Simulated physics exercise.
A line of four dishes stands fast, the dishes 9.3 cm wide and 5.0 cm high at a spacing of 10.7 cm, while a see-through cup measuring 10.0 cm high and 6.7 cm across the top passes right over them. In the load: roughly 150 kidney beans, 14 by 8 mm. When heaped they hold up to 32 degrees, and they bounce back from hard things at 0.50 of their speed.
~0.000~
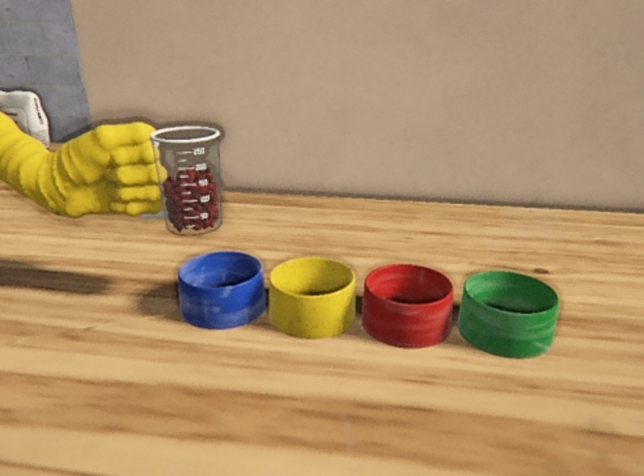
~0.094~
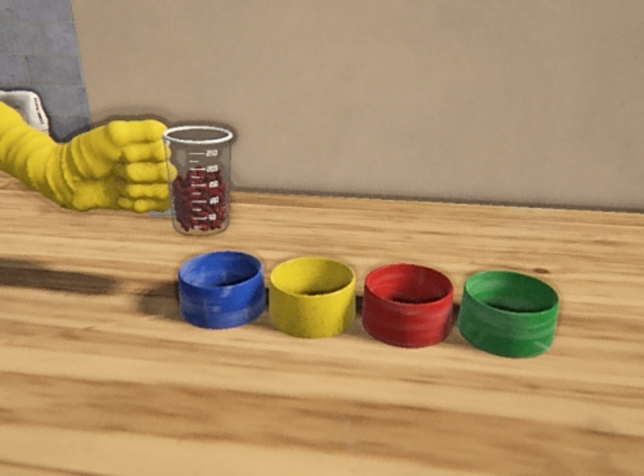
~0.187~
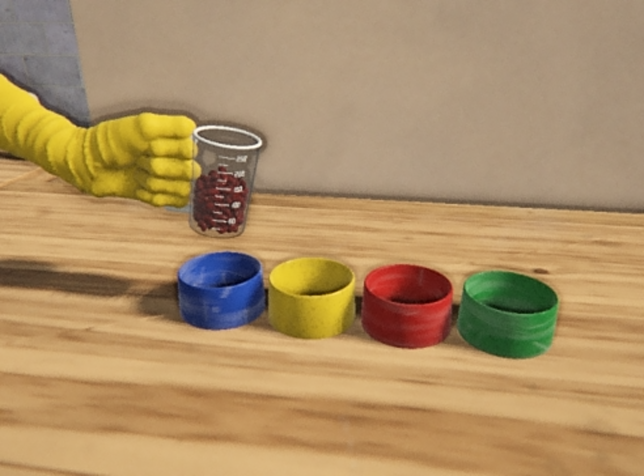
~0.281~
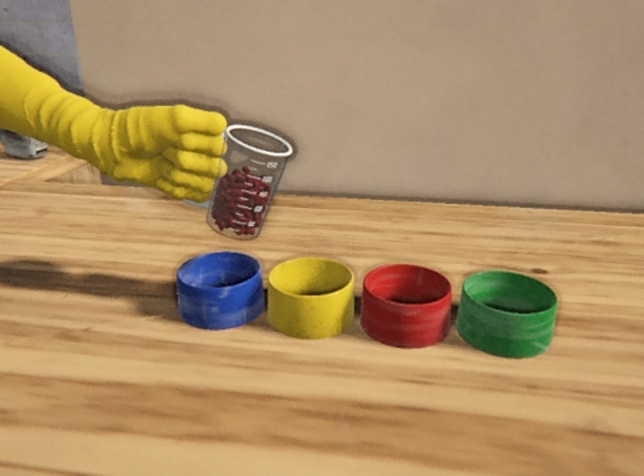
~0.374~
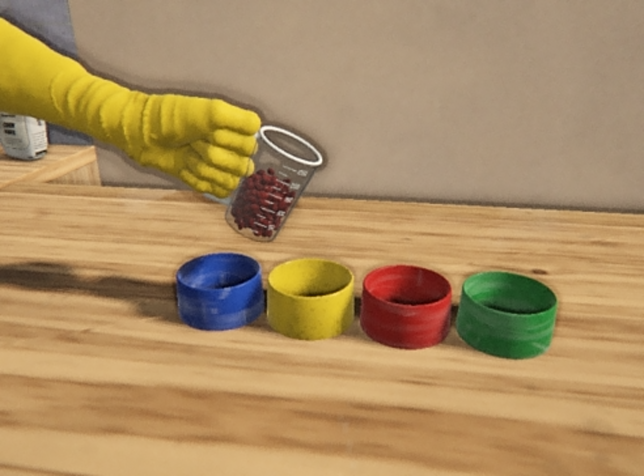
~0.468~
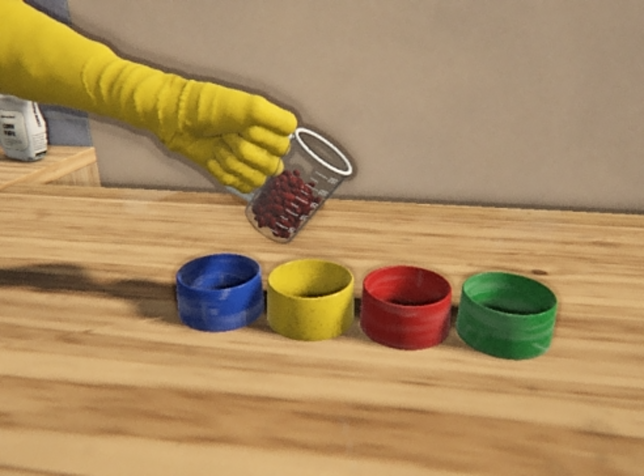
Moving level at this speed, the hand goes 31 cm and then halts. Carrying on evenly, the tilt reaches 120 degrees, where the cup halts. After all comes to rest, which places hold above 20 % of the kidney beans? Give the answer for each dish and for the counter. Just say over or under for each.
Going through them: Red comes out under, blue comes out under, green comes out over, yellow comes out under, counter comes out under.
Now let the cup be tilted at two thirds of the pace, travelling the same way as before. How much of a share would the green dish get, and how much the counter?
The green dish 100, the counter 0.
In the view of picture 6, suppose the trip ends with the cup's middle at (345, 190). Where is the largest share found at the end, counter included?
Red.
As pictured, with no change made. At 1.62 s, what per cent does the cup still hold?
About 15 percent of the load.
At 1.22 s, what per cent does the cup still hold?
About 95 percent of the load.
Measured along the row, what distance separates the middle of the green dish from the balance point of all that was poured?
Some 2 cm in the +x direction.
After 0.92 s, tilt 76 degrees; cup holds 100 %.
After 1.22 s, tilt 103 degrees; cup holds 95 %.
Then, at 1.62 s, tilt 120 degrees; cup holds 15 %, green 75 %.
By 2.8 s all is still; red 0 %, blue 0 %, green 95 %, yellow 0 %, counter 5 %.
